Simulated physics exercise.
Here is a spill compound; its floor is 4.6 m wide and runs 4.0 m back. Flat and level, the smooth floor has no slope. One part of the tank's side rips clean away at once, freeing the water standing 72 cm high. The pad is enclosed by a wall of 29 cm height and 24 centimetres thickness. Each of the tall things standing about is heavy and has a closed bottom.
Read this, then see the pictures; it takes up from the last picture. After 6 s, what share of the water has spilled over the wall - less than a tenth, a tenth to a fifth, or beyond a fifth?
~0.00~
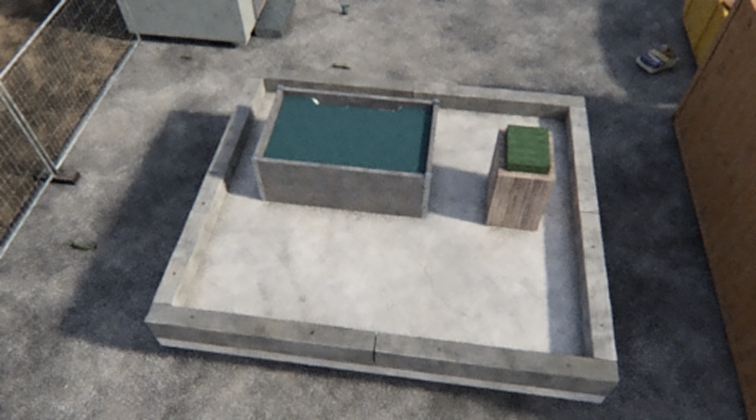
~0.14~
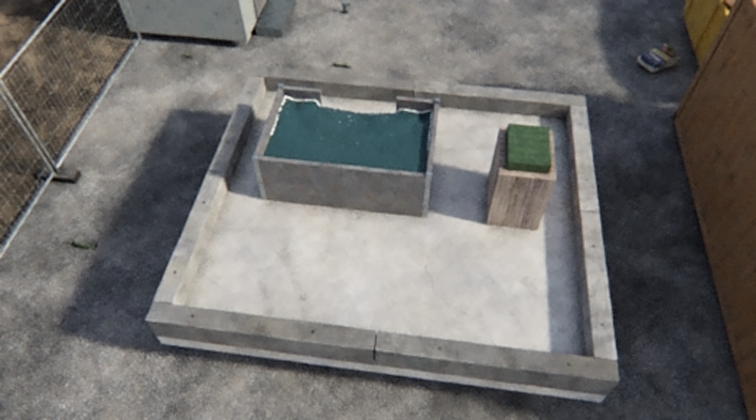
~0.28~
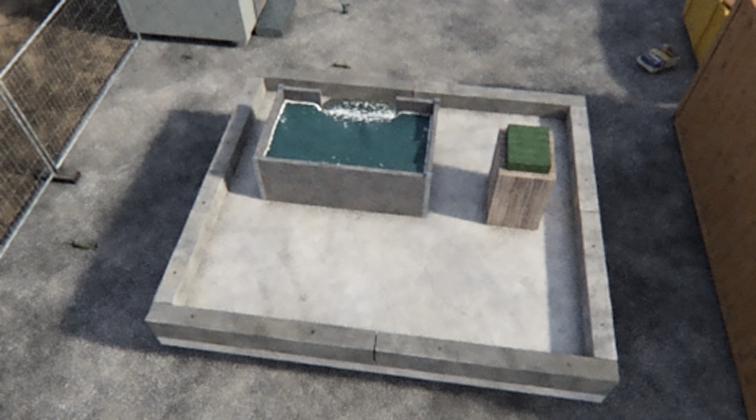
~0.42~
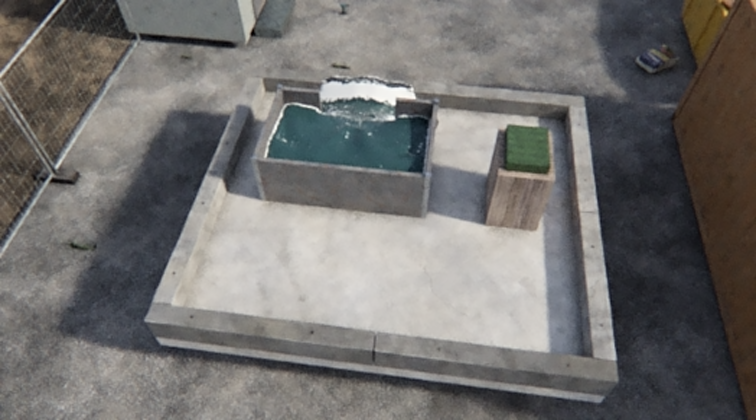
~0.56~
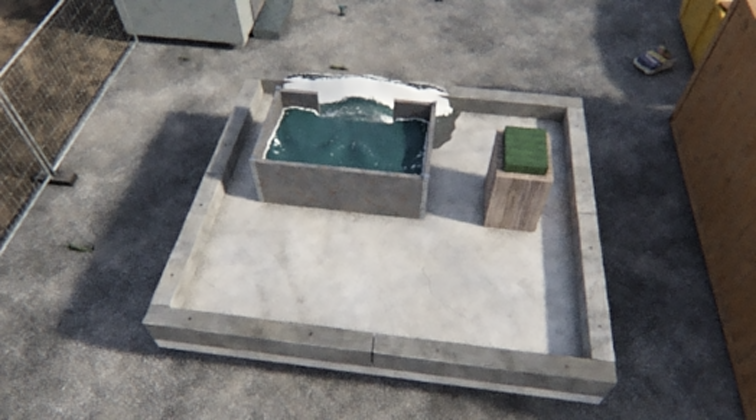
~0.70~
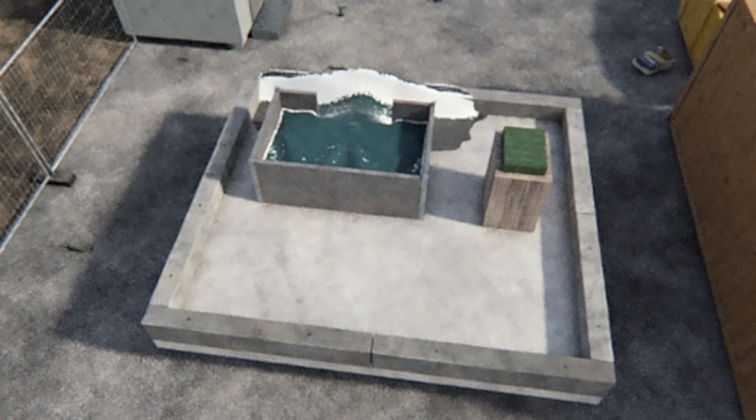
The wave will carry one to two tenths across.
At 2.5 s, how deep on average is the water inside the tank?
The mean depth is around 26 cm.
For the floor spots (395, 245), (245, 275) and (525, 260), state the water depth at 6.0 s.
8, 6, 7 cm.
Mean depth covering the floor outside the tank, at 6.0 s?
I'd put it near 9 cm.
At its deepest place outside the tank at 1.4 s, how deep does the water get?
About 42 cm.
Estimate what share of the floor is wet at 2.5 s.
Wet share: Near 60 percent.
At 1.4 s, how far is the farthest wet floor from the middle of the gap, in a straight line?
About 3.0 m out.
After 1.1 s water covers 25 % of the floor and is deepest (42 cm) near (359, 135); 5 % is over the wall.
After 1.4 s water covers 35 % of the floor and is deepest (42 cm) near (261, 100); 8 % is over the wall.
After 2.5 s water covers 50 % of the floor and is deepest (30 cm) near (178, 318); 14 % is over the wall.
After 4.0 s water covers 70 % of the floor and is deepest (22 cm) near (178, 318); 14 % is over the wall.
After 6.0 s water covers 75 % of the floor and is deepest (18 cm) near (573, 338); 14 % is over the wall.
